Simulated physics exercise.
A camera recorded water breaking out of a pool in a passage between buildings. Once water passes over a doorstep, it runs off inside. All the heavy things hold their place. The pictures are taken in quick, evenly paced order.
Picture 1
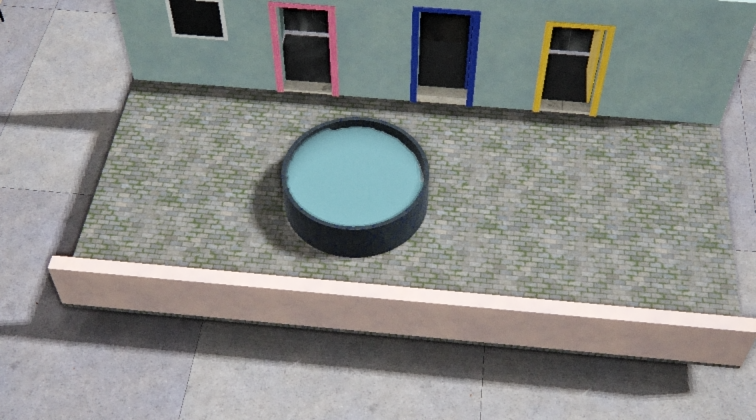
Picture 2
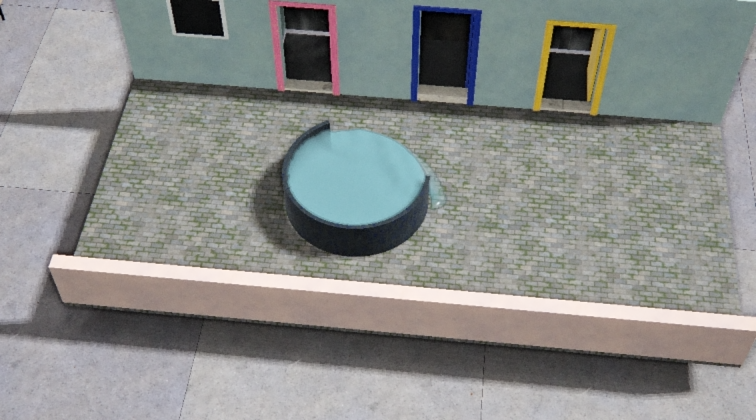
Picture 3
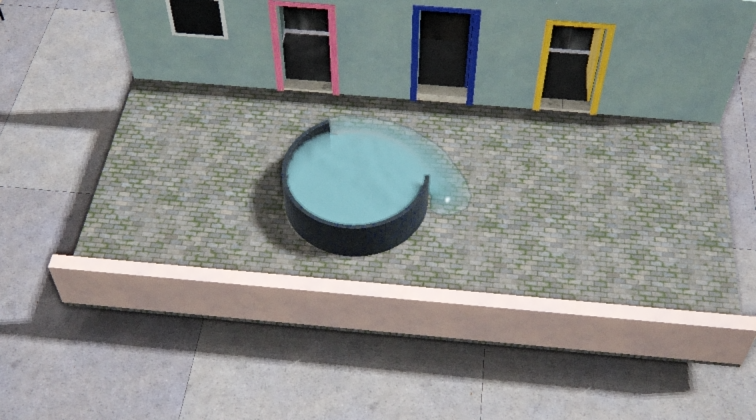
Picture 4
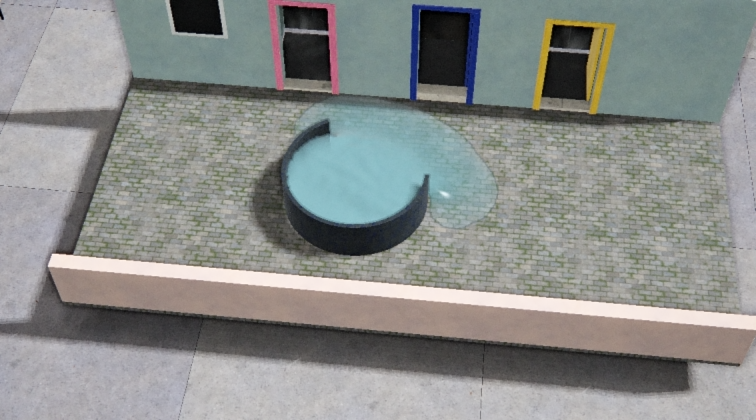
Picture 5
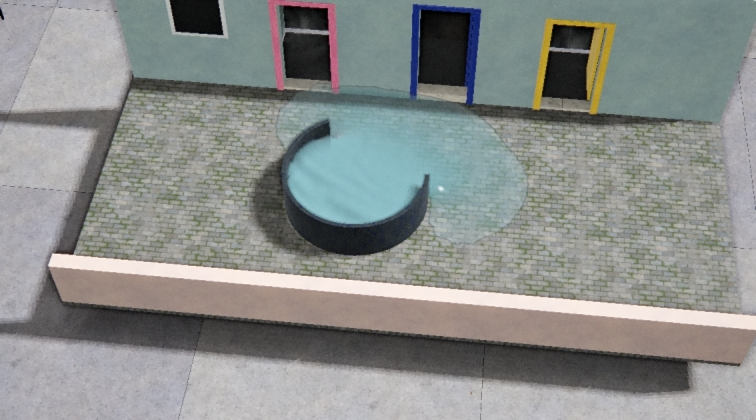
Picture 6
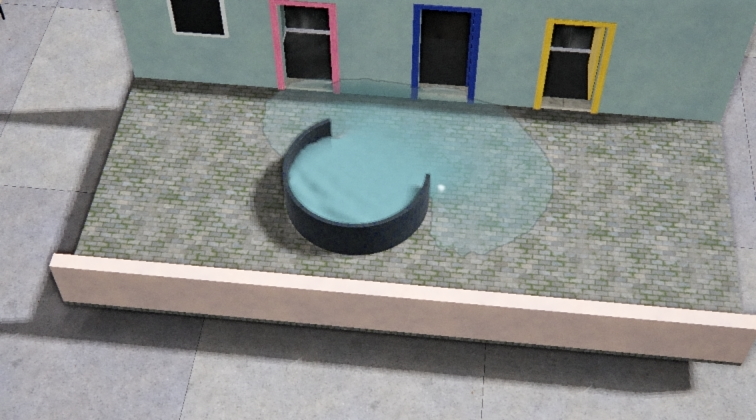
A pale green wall with a dark window at left and pink, blue and yellow framed doorways stands behind a mossy brick courtyard, seen from above. A dark round tank of light blue water sits left of centre, with a low pinkish wall along the front. The tank's far side opens, and water spreads backward and rightward across the bricks, reaching the back wall, while the camera stays still.
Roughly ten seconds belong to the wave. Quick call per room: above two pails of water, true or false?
Yellow door: True; pink door: True; blue door: True.
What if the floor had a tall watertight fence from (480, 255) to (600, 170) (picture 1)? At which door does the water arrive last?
My pick is the yellow one.
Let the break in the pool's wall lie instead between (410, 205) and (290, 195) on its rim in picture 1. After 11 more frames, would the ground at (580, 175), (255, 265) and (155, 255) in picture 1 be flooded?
So that's left bare for the first, waterlogged for the second and waterlogged for the third.
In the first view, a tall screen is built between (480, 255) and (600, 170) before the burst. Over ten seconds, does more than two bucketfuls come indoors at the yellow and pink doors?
Here's how I see it - the yellow door overflows and the pink door overflows.
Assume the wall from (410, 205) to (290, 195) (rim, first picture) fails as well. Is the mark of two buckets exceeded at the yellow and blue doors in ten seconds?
Yellow remains within limit and blue remains within limit.
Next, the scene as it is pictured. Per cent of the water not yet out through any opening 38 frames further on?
Estimate: Some 48 %.
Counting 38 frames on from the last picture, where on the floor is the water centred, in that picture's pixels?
The water centres close to (445, 170).
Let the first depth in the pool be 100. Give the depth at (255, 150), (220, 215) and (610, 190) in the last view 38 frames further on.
The depths come to near 2, 2 and 6 per cent respectively.
A moment on, water covers 30 % of the floor; the yellow door under two buckets in, the pink door over two buckets in, the blue door over two buckets in.
Next, water covers 40 % of the floor; the yellow door over two buckets in, the pink door over two buckets in, the blue door far over two buckets in.
Then, water covers 50 % of the floor; the yellow door over two buckets in, the pink door over two buckets in, the blue door far over two buckets in.
Later, water covers 65 % of the floor; the yellow door over two buckets in, the pink door over two buckets in, the blue door far over two buckets in.
In the end, water covers 70 % of the floor; the yellow door over two buckets in, the pink door over two buckets in, the blue door far over two buckets in.
